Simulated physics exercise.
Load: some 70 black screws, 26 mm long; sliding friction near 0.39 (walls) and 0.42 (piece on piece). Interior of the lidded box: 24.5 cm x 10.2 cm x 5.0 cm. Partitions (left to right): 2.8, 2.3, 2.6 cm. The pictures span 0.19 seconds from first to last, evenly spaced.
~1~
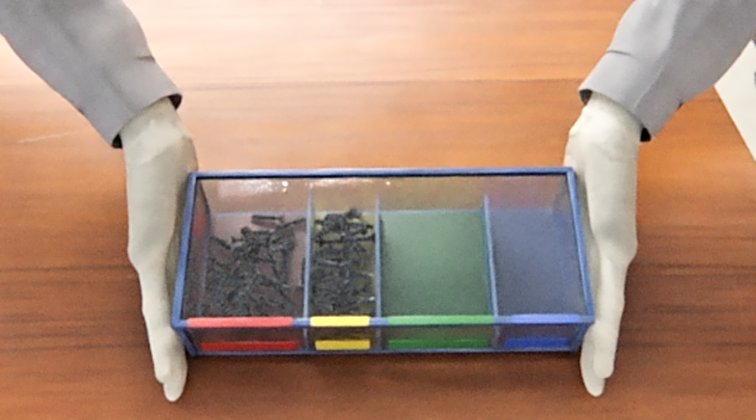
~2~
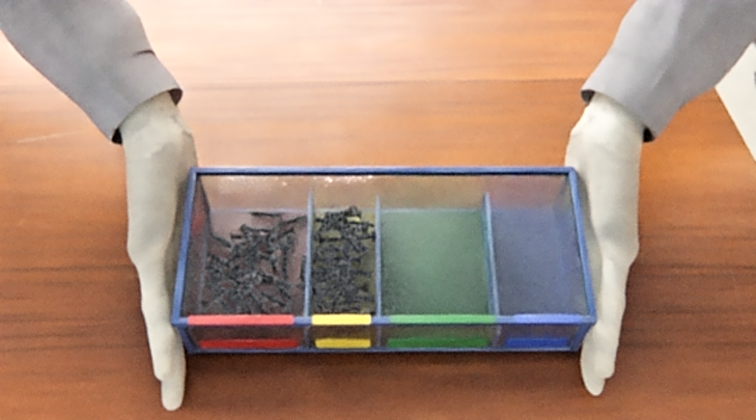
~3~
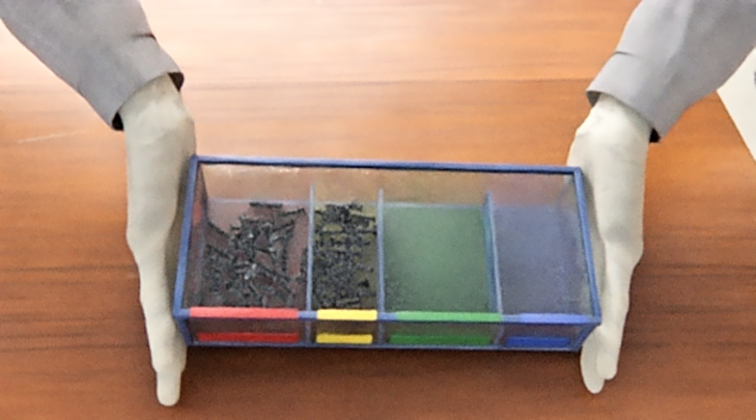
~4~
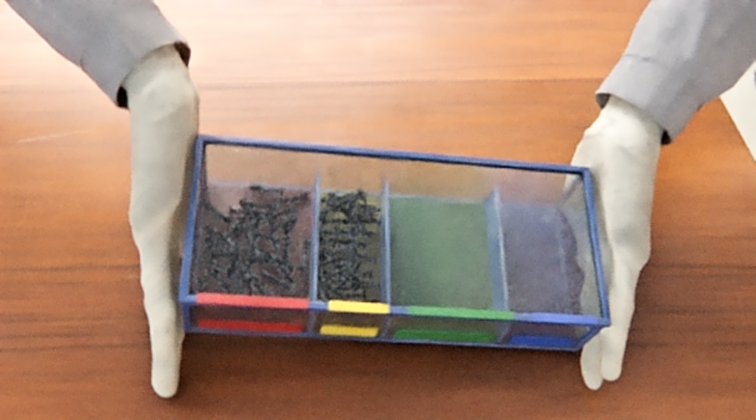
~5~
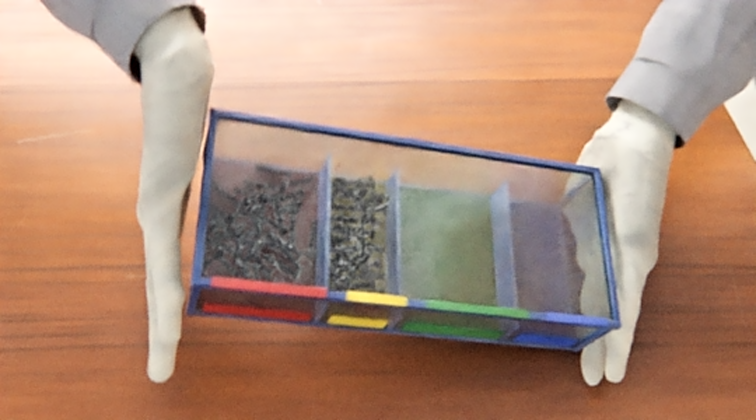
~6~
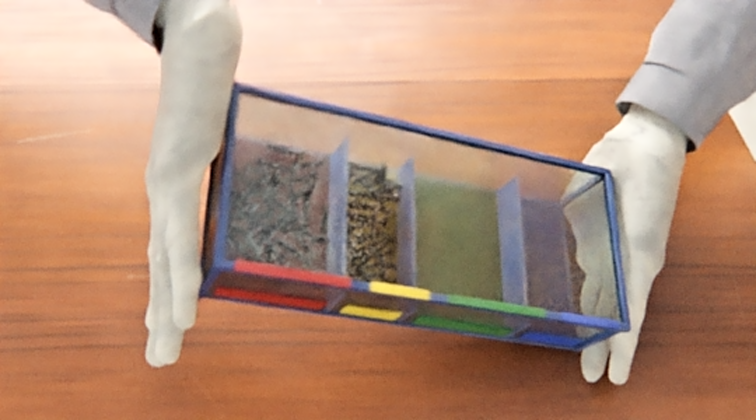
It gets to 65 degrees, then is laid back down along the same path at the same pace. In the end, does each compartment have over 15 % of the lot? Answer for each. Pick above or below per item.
Red = above; blue = below; green = above; yellow = above.
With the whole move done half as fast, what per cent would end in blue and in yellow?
I'd expect blue at 0 percent and yellow at 55 percent.
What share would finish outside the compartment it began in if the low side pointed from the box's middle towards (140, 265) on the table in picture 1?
I'd estimate about 5 %.
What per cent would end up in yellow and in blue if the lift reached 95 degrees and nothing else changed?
Shares: Yellow 5, blue 55, per cent.
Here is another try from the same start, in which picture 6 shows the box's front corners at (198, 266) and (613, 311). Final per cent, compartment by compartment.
Red 45, blue 0, green 5, yellow 55.
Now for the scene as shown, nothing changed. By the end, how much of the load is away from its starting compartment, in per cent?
Roughly 40 %.
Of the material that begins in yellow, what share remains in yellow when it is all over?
It works out to near 70 percent.
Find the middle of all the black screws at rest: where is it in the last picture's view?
Once everything settles, the centre is around (363, 304).
Then, 0.35 s after the last picture, tilt 62 degrees; red 35 %, green 10 %, yellow 55 %.
Then, 0.58 s after the last picture, tilt 24 degrees; red 25 %, blue 5 %, green 35 %, yellow 40 %.
Then, 0.92 s after the last picture, tilt 0 degrees; red 25 %, blue 5 %, green 35 %, yellow 40 %.
In the end, red 25 %, blue 5 %, green 35 %, yellow 40 %.
